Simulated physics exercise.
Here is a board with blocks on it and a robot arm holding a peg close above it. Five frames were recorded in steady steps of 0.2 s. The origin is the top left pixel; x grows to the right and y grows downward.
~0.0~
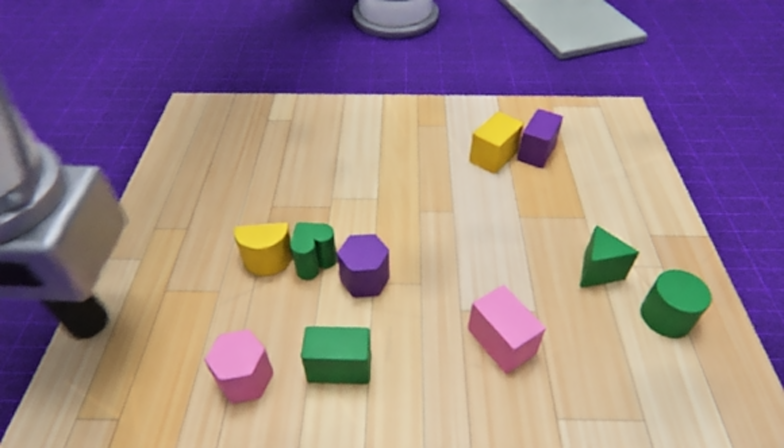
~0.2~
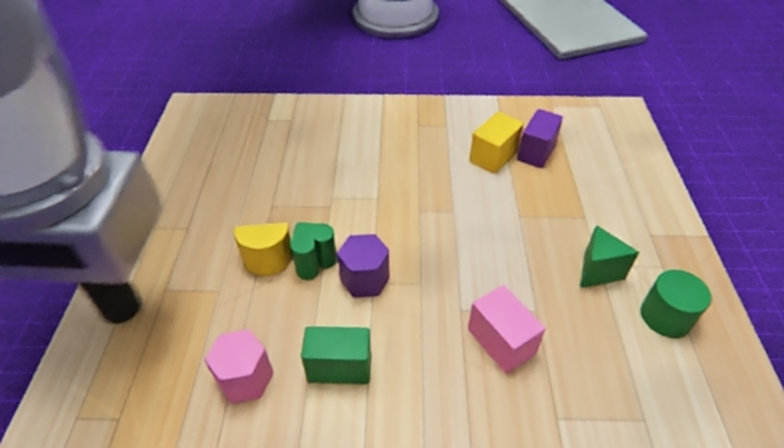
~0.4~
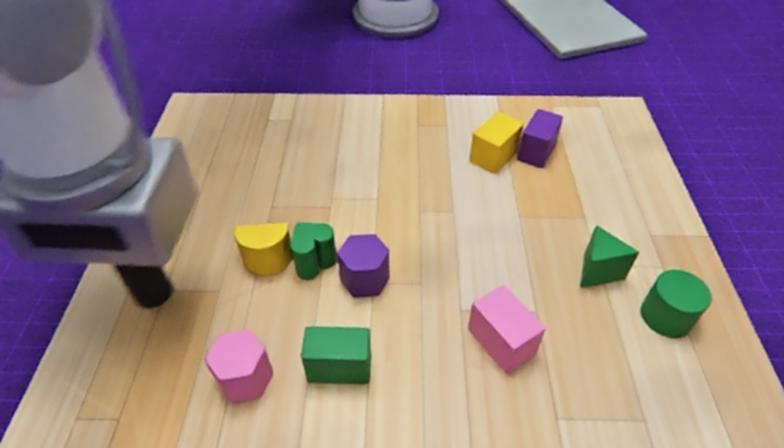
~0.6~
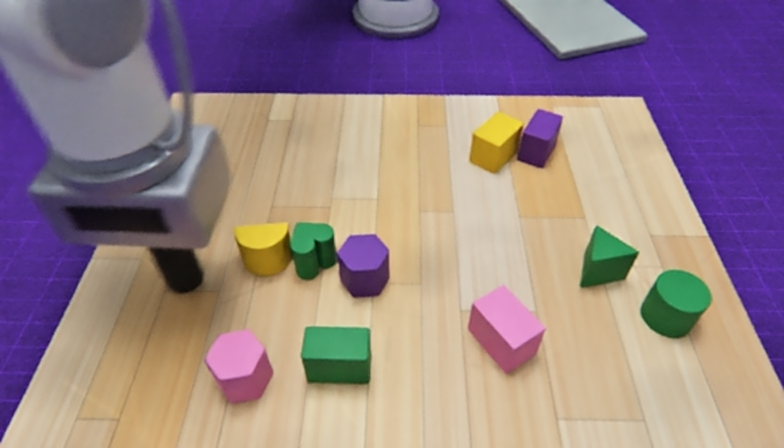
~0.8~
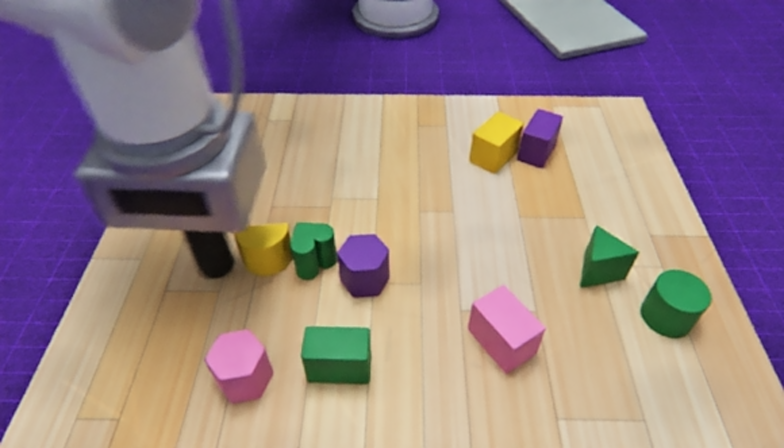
A robot arm moves its black peg rightward over the board toward the still yellow block.
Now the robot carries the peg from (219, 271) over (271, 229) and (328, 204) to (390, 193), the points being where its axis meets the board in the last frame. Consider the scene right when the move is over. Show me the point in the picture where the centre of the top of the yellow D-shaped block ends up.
I'd say the yellow D-shaped block ends with its top centre at (317, 205).
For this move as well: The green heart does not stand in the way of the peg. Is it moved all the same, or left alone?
It is no longer where it was.
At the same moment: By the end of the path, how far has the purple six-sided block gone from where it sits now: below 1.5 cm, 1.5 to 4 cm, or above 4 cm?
The smallest band: Under 1.5 cm.
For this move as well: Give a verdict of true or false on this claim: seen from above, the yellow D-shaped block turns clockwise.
True.
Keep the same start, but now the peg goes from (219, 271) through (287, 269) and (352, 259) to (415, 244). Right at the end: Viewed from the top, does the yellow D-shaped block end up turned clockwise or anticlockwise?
The sense of turning is anti-clockwise.
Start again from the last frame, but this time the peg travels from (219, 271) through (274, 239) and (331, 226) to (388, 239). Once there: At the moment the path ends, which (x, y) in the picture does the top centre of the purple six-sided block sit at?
Most likely (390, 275).
The first path, step by step. One third of the way, peg (269, 223); yellow D-shaped block (297, 213), turned 60° clockwise; green heart (325, 238), turned 35° clockwise; purple six-sided block (367, 255).
Two thirds of the way, peg (328, 197); yellow D-shaped block (317, 205), turned 110° clockwise; green heart (326, 239), turned 40° clockwise; purple six-sided block (368, 255).
At the end, peg (389, 186); yellow D-shaped block (317, 205), turned 110° clockwise; green heart (326, 239), turned 40° clockwise; purple six-sided block (368, 255).
